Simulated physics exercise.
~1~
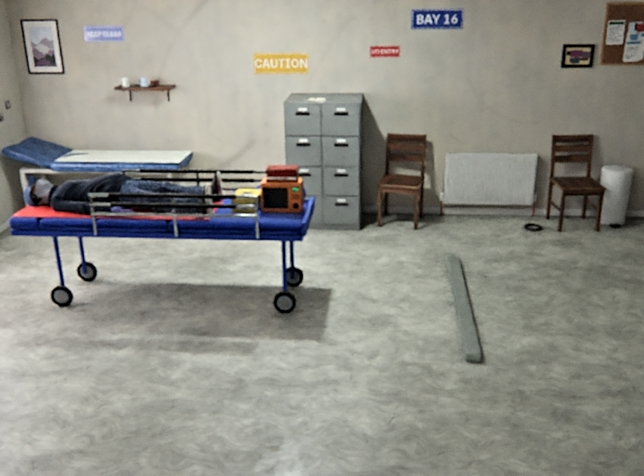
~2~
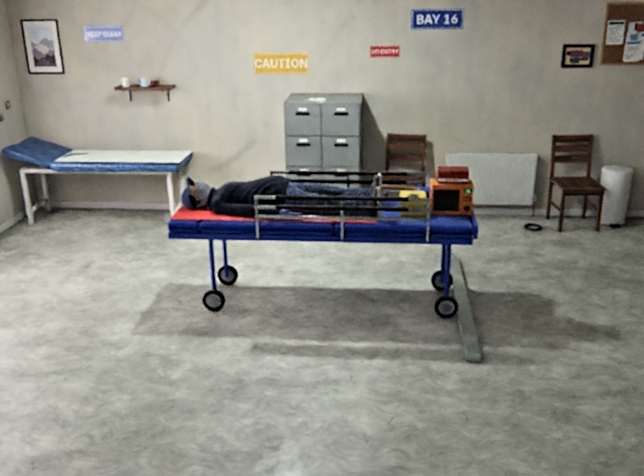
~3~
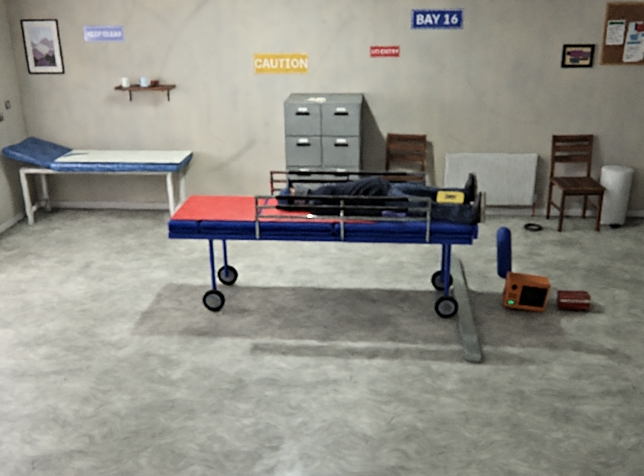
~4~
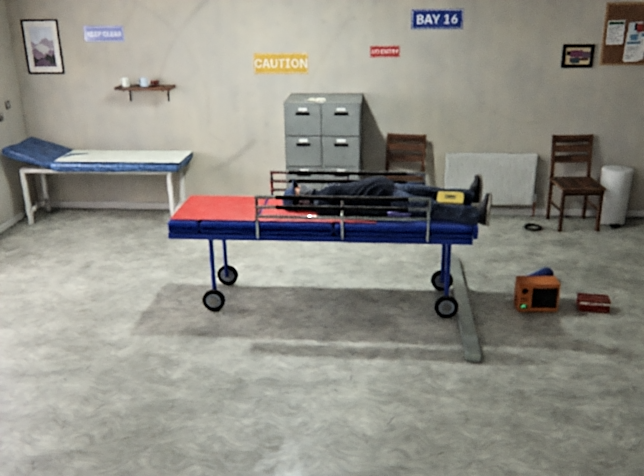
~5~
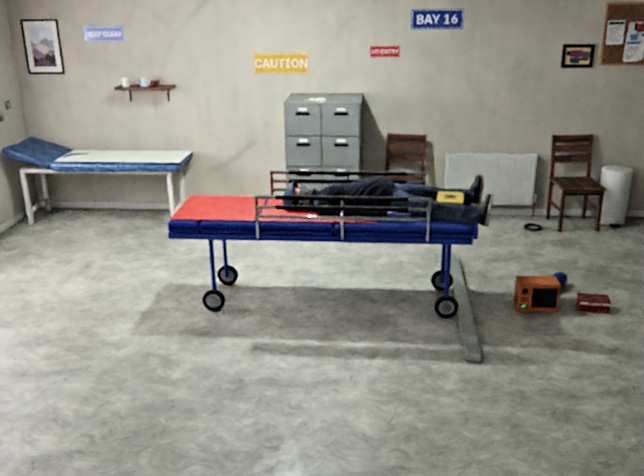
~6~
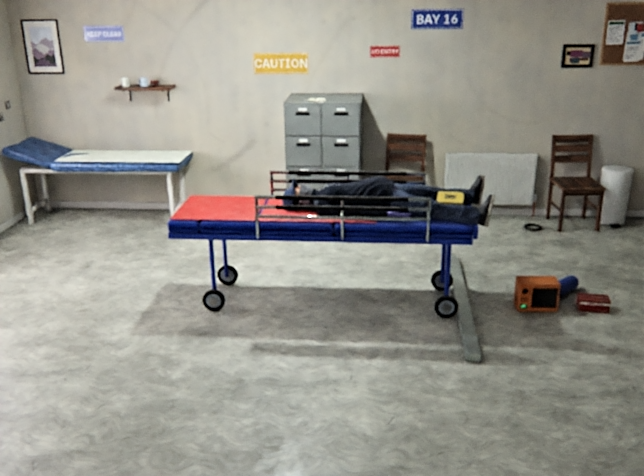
A blue hospital trolley carrying a person rolled right, feet first, and stopped dead at a floor sill, sending the person sliding along it while an orange monitor, red box and blue bottle tumbled to the floor and the yellow case stayed aboard.
